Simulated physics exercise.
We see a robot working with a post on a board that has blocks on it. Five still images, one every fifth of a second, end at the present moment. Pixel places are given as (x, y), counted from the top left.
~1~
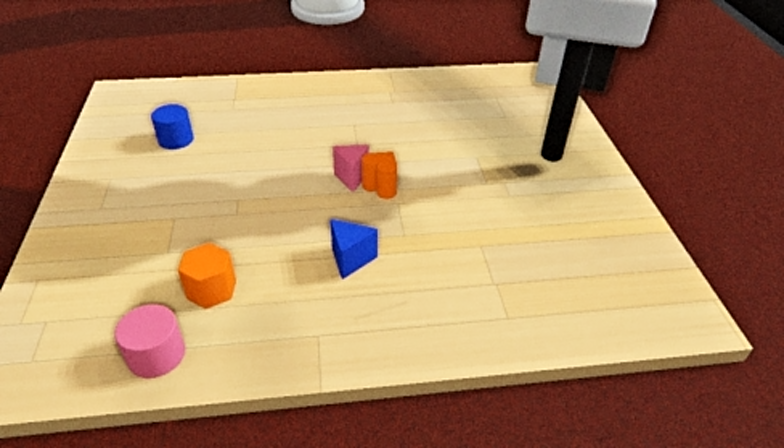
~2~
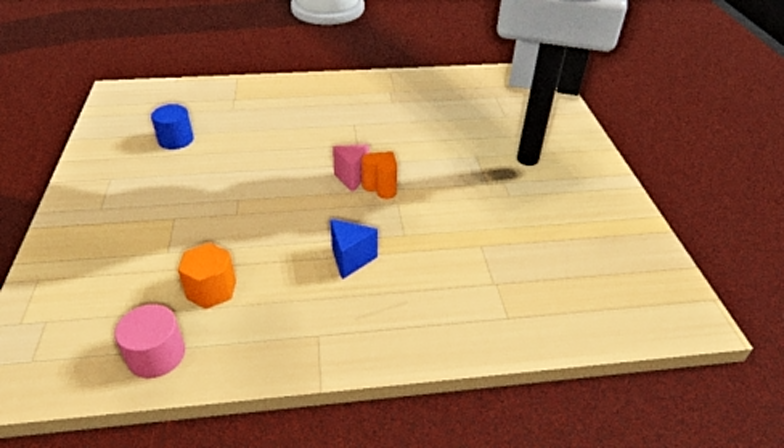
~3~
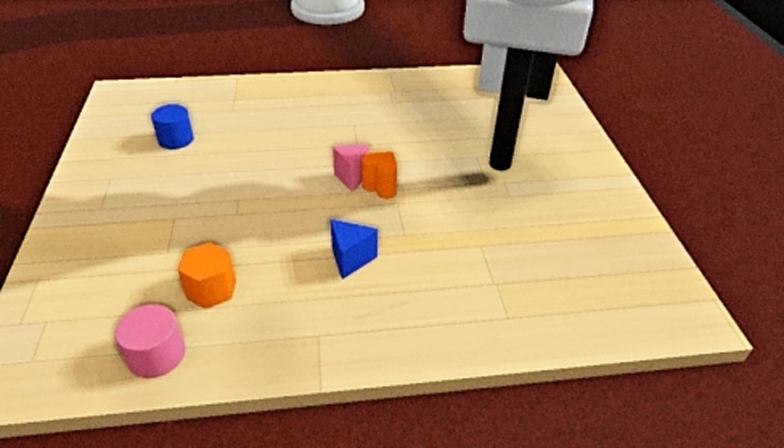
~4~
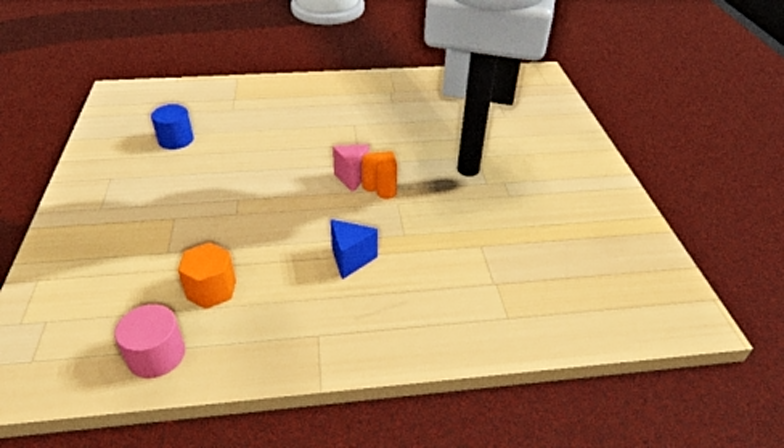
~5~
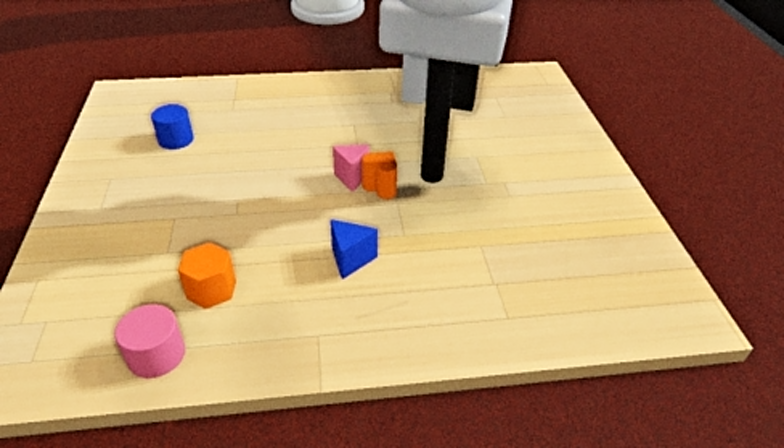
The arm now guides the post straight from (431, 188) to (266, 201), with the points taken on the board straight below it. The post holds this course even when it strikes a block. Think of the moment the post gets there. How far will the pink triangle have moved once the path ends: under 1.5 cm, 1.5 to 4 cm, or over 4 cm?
It ends farther than 4 cm from its spot.
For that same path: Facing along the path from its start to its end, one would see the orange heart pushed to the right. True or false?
The statement is correct.
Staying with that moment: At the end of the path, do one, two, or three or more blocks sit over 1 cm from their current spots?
There will be two blocks displaced.
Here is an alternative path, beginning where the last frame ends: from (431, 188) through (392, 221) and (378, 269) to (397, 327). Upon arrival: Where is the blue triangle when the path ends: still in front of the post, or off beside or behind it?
Left aside or behind.
The first path, step by step. One third of the way, post (377, 181); pink triangle (332, 144), turned 15° clockwise; orange heart (353, 158), turned 30° clockwise.
Two thirds of the way, post (320, 185); pink triangle (317, 136), turned 65° clockwise; orange heart (306, 154), turned 90° clockwise.
At the end, post (264, 189); pink triangle (317, 136), turned 65° clockwise; orange heart (303, 154), turned 100° clockwise.
